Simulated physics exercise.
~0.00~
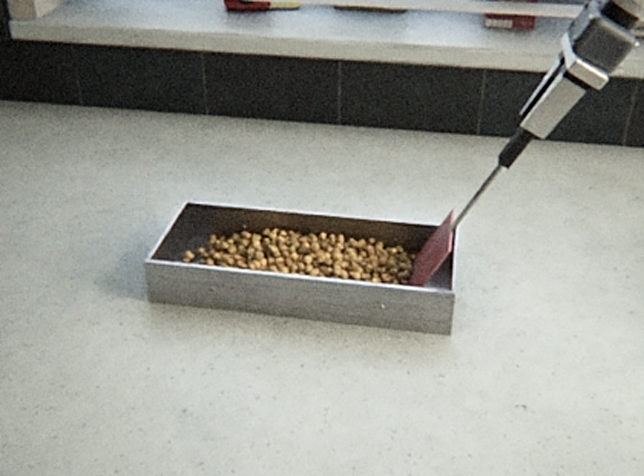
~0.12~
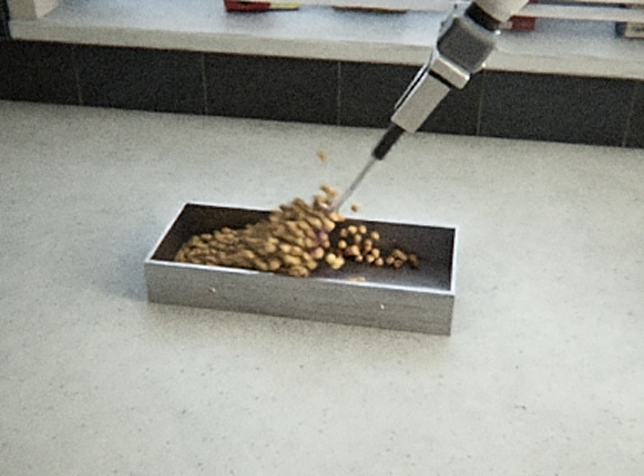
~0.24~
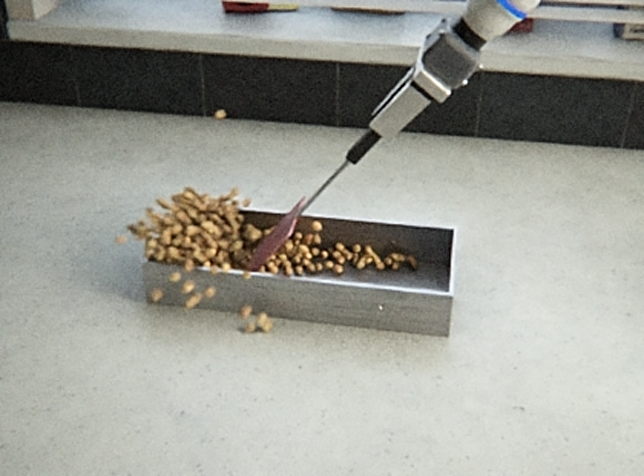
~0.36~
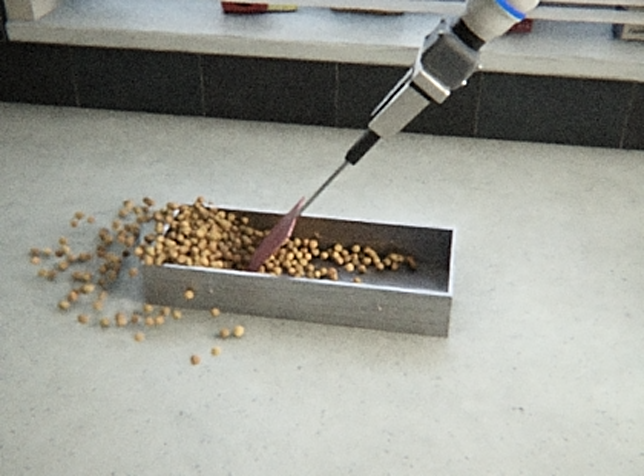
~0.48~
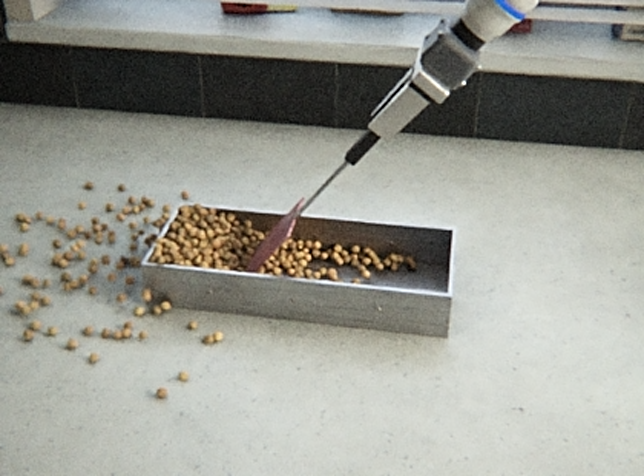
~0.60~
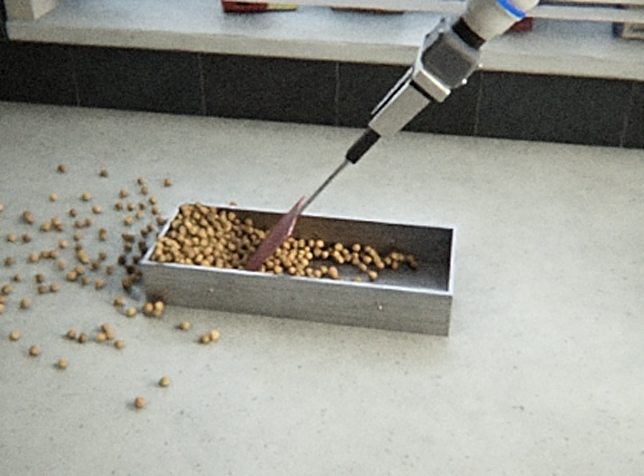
In this clip, a robotic arm sweeps a reddish spatula leftward through chickpeas in a metal tin, piling them up and flinging some over the left end, then halts; the spilled ones scatter across the pale counter while most remain in the tin.
